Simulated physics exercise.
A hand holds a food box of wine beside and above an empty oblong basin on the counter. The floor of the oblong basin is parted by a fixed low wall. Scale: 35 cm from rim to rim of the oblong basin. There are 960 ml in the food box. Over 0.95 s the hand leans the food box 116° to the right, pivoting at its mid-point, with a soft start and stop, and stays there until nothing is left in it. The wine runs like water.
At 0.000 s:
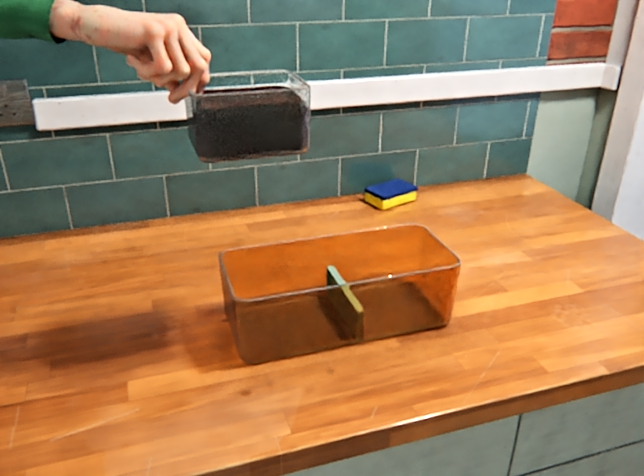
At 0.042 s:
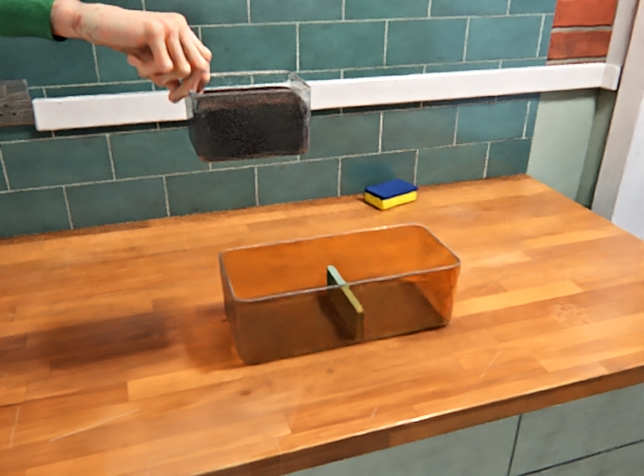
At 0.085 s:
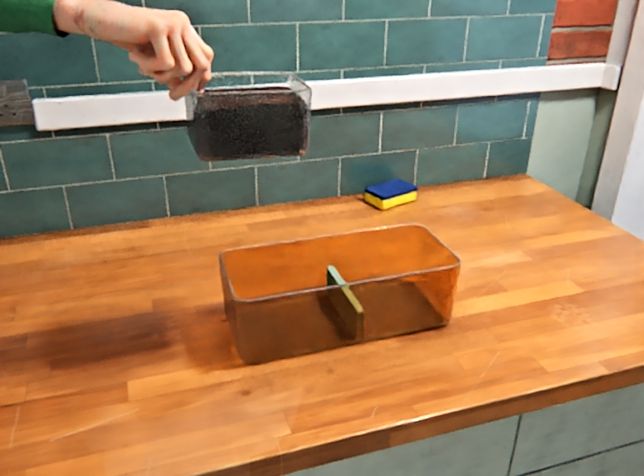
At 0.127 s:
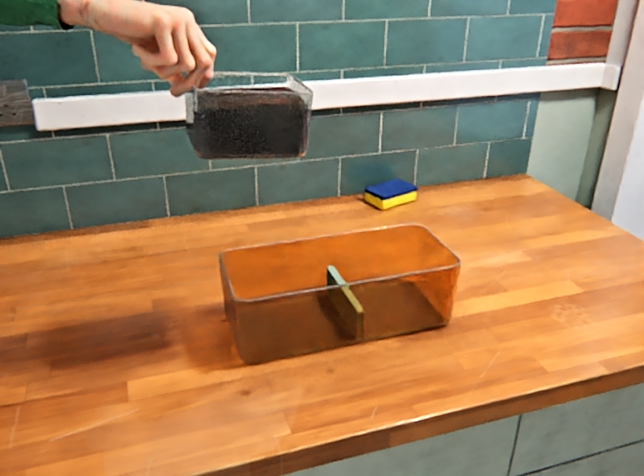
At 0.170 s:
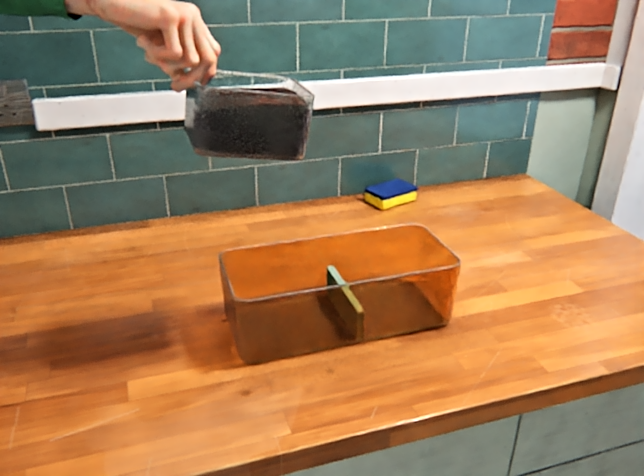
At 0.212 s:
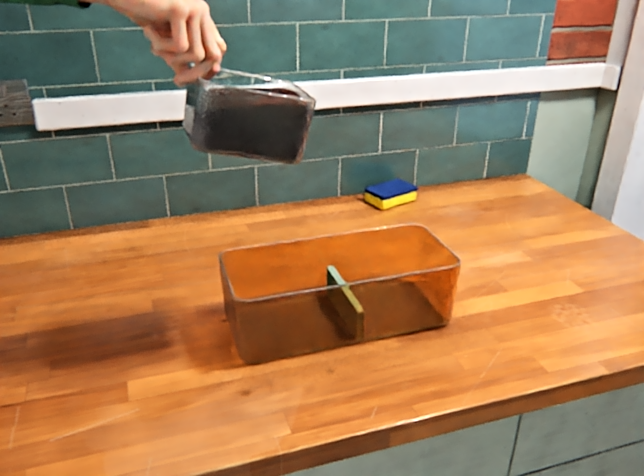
On a wooden kitchen counter, a hand tilting a clear box of dark liquid slightly rightward above an empty divided basin.
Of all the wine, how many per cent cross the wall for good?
Roughly 60 per cent is past the wall.
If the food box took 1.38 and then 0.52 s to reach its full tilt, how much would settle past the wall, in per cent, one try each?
In turn about 65 and 40 per cent.
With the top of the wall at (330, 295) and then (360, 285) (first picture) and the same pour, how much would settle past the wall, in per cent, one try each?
First 70, then 40 per cent.
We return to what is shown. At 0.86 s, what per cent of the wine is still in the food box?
Some 7 per cent.
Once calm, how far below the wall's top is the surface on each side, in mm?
Some 42 mm on the left and 28 mm on the right.
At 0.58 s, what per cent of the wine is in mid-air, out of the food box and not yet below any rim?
About 46 per cent.
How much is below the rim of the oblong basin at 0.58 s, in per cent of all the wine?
About 6 per cent.
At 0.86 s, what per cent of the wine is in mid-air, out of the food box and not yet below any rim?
About 14 per cent.
After 0.58 s the tilt is 78° and 48 per cent is still to pour, 1 is left of the wall and 4 right of it.
After 0.86 s the tilt is 113° and 7 per cent is still to pour, 15 is left of the wall and 61 right of it.
After 1.14 s the tilt is 116° and 0 per cent is still to pour, 33 is left of the wall and 59 right of it.
After 1.45 s the tilt is 116° and 0 per cent is still to pour, 34 is left of the wall and 60 right of it.
In the end 34 per cent lies left of the wall, 60 right of it and 6 outside.
